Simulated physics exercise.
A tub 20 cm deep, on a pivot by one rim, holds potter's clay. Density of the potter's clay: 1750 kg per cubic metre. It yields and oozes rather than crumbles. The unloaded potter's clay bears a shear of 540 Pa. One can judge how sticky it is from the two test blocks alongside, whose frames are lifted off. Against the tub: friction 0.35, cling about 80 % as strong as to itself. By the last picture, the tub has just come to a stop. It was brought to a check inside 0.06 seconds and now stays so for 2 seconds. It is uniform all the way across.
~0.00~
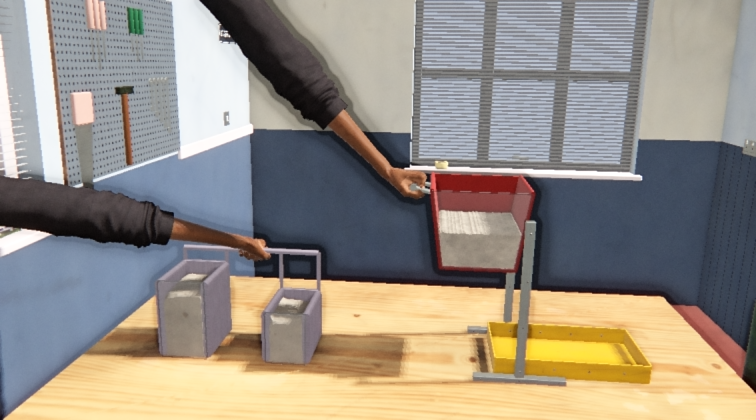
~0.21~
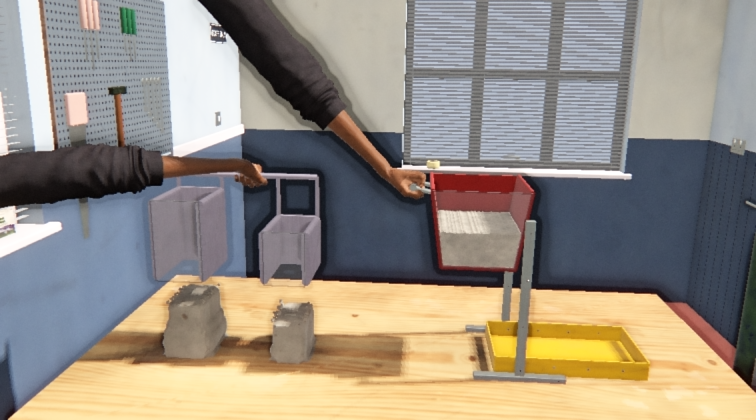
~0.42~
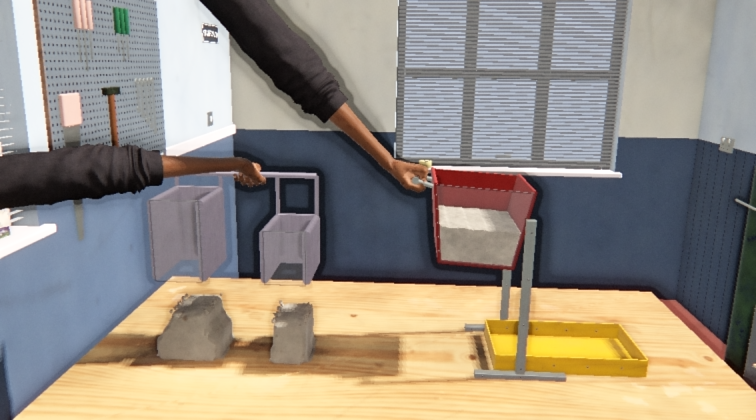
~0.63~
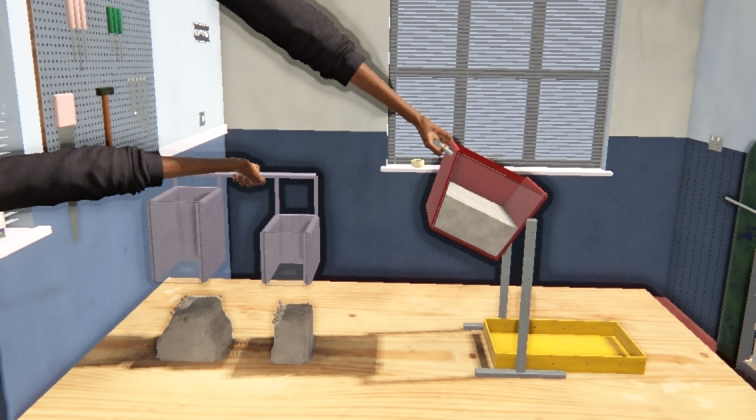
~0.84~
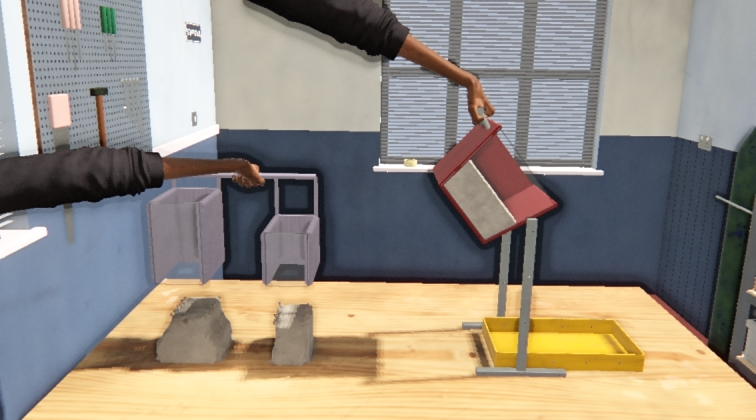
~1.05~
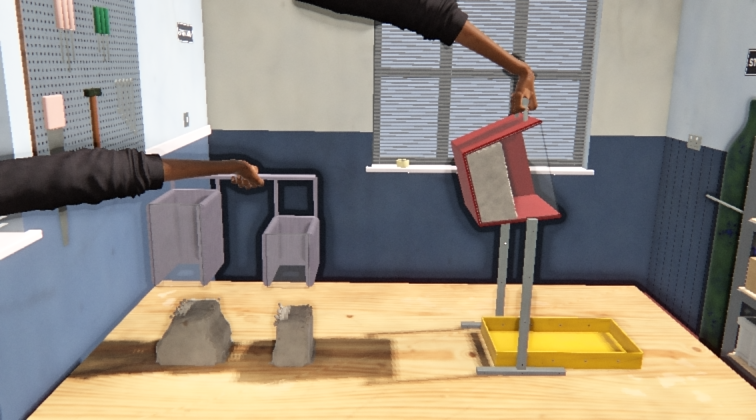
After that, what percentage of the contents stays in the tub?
100 %.
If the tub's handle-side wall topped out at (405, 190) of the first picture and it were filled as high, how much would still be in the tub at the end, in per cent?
Near 100 per cent.
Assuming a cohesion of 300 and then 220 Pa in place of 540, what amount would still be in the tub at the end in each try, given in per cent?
Going in order, it's 100 % and then 100 %.
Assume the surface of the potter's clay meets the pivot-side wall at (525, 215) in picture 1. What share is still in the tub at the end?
Then about 100 %.
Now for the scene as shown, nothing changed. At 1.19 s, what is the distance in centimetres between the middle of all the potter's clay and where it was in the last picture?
Some 1 cm.
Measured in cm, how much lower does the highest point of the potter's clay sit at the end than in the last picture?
Roughly 2 cm.
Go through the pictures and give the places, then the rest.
The first frame shows handle-side rim at (434, 190), tilt 0 degrees; top of the potter's clay at (442, 232); blocks stand 19 cm, 12 cm (left to right).
The second frame shows handle-side rim at (435, 190), tilt 0 degrees; top of the potter's clay at (443, 231); blocks stand 16 cm, 12 cm (left to right).
The third frame shows handle-side rim at (438, 184), tilt 4 degrees; top of the potter's clay at (446, 226); blocks stand 13 cm, 12 cm (left to right).
The fourth frame shows handle-side rim at (461, 153), tilt 26 degrees; top of the potter's clay at (446, 195); blocks stand 13 cm, 12 cm (left to right).
The fifth frame shows handle-side rim at (502, 129), tilt 52 degrees; top of the potter's clay at (468, 162); blocks stand 13 cm, 12 cm (left to right).
The sixth frame shows handle-side rim at (541, 124), tilt 74 degrees; top of the potter's clay at (502, 144); blocks stand 13 cm, 12 cm (left to right).
After 1.19 s, the tub is at 74 degrees and holds 100 %.
After 1.36 s, the tub is at 74 degrees and holds 100 %.
After 1.53 s, the tub is at 74 degrees and holds 100 %.
After 1.70 s, the tub is at 74 degrees and holds 100 %.
After 3.05 s, at the end, the tub is at 74 degrees and holds 100 %.
